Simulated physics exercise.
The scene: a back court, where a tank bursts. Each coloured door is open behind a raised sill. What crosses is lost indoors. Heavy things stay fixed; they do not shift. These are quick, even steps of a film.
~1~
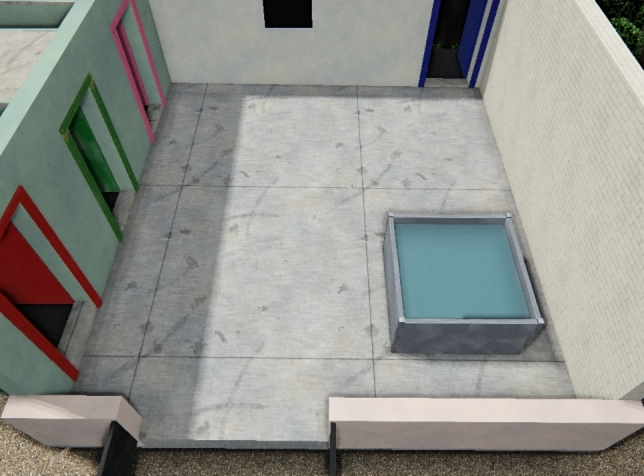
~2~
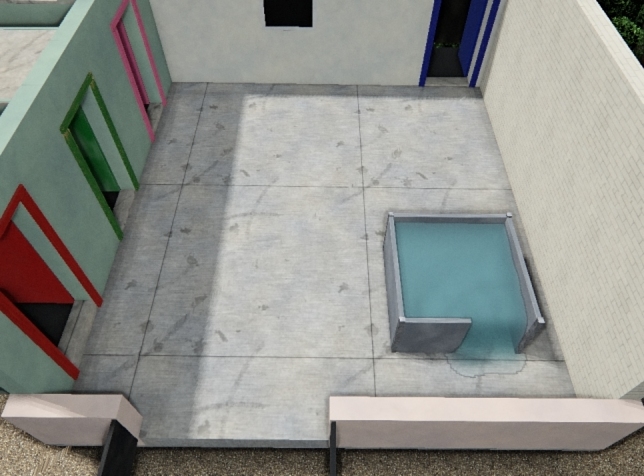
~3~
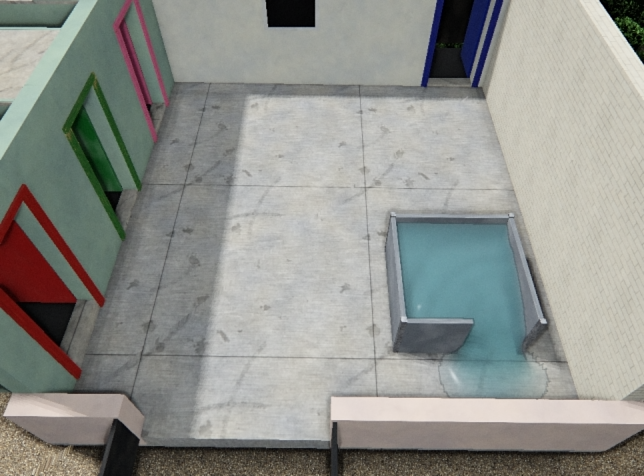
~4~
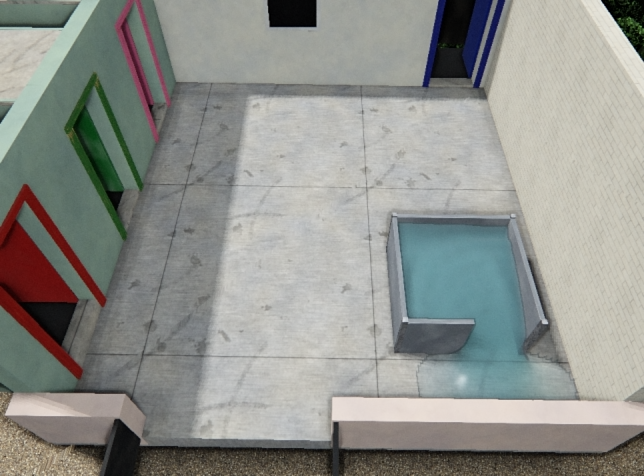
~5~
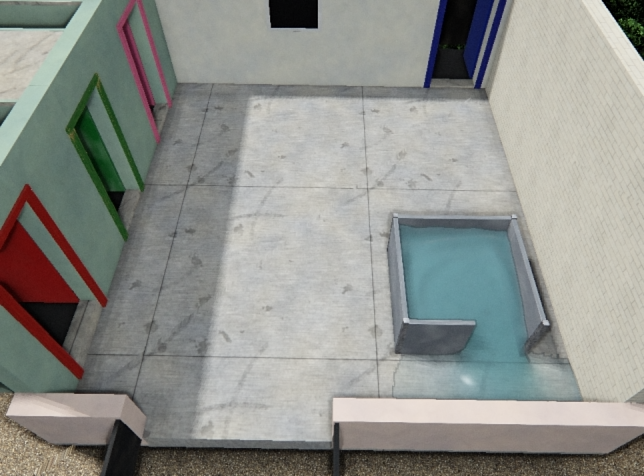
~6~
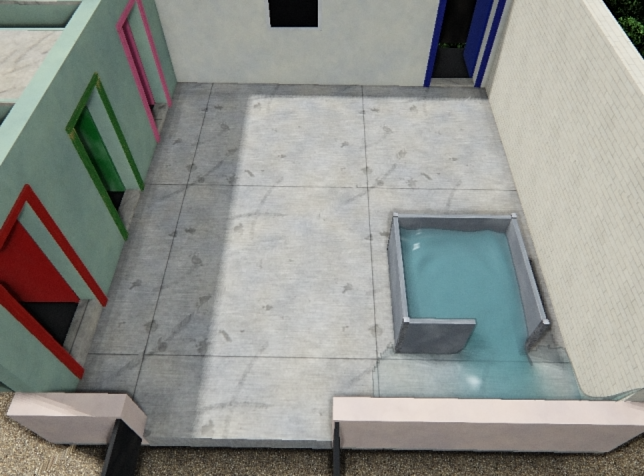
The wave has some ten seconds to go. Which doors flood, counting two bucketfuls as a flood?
At the end, the red door will most likely keep inside the limit; the green door will most likely keep inside the limit; the pink door will most likely keep inside the limit; the blue door will most likely go past the limit.
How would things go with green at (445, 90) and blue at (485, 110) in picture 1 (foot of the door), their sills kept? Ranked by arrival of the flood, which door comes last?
The door marked pink.
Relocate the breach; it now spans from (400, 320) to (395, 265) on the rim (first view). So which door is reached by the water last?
My pick: The one in blue.
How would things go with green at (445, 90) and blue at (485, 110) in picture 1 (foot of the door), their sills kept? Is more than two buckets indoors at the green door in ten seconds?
Then: Green lets more in.
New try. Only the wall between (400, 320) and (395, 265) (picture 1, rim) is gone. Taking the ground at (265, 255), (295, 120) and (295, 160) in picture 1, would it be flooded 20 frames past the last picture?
Submerged, untouched, untouched.
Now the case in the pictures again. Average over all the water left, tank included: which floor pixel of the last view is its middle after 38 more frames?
Near pixel (363, 255).
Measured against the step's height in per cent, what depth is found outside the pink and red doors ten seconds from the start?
Estimate, in order: 20 and 20 percent.
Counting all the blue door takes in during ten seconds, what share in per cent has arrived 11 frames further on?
Share by then: About 0 in a hundred.
A moment on, water covers 15 % of the floor; the red door not reached, the green door not reached, the pink door not reached, the blue door not reached.
Next, water covers 30 % of the floor; the red door not reached, the green door not reached, the pink door not reached, the blue door not reached.
Then, water covers 50 % of the floor; the red door wet at the sill, nothing in, the green door wet at the sill, nothing in, the pink door not reached, the blue door over two buckets in.
Later, water covers 70 % of the floor; the red door wet at the sill, nothing in, the green door wet at the sill, nothing in, the pink door wet at the sill, nothing in, the blue door far over two buckets in.
In the end, water covers 95 % of the floor; the red door wet at the sill, nothing in, the green door wet at the sill, nothing in, the pink door wet at the sill, nothing in, the blue door far over two buckets in.
